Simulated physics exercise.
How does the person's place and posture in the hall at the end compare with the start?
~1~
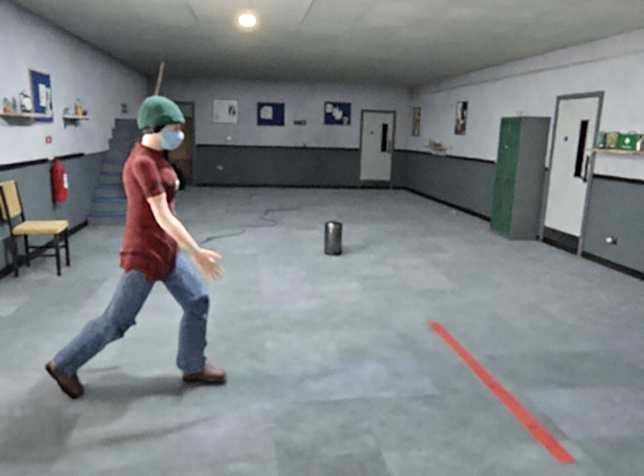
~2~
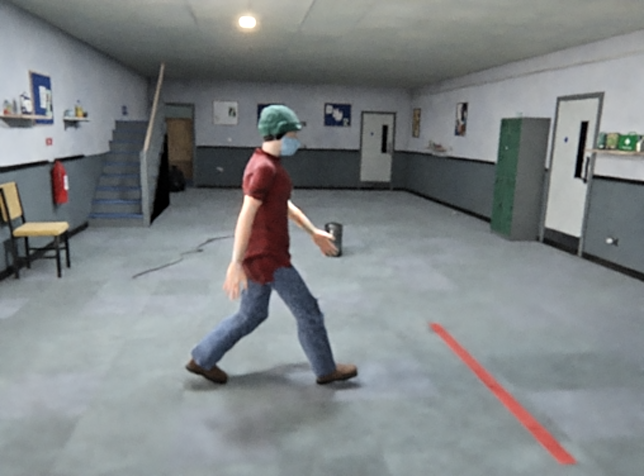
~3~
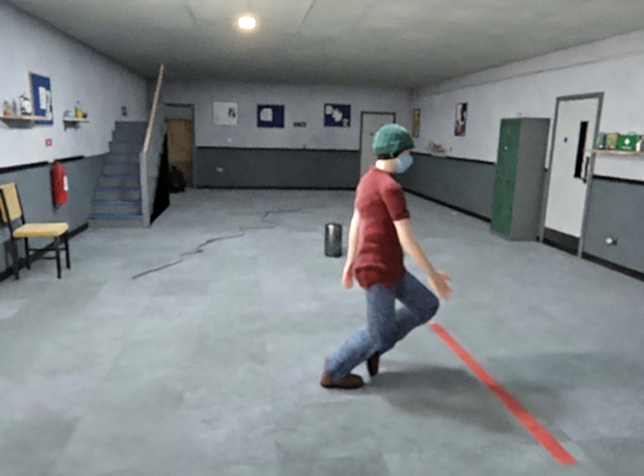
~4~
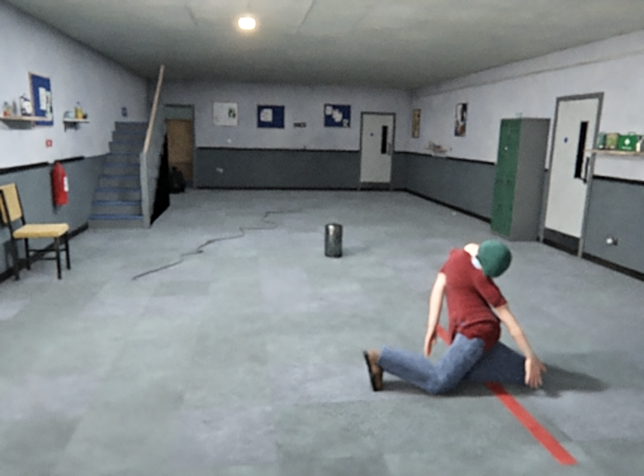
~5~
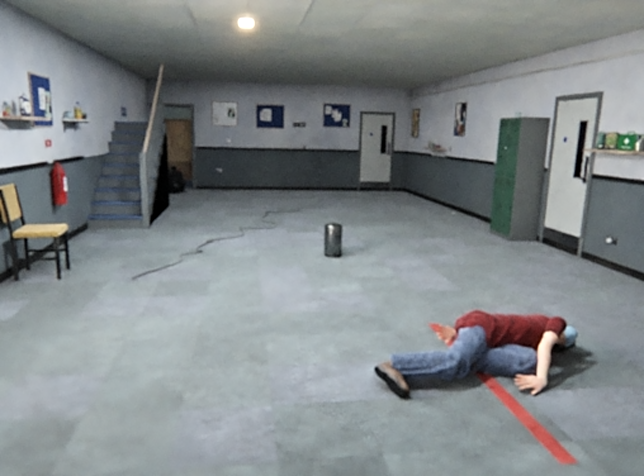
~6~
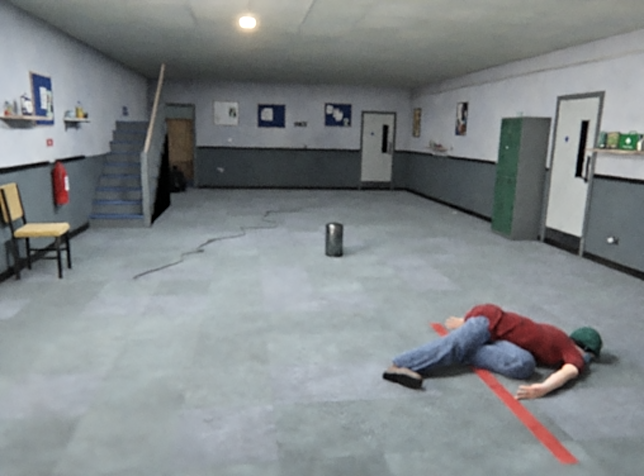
At the start the person was upright and walking on the left side of the hall, and by the end they were lying on the floor on the right side, across the red tape.
A person in a green helmet, face mask and red shirt walked rightward across a grey hall towards a strip of red tape, then buckled at the knees, pitched forward and ended up lying across the tape.
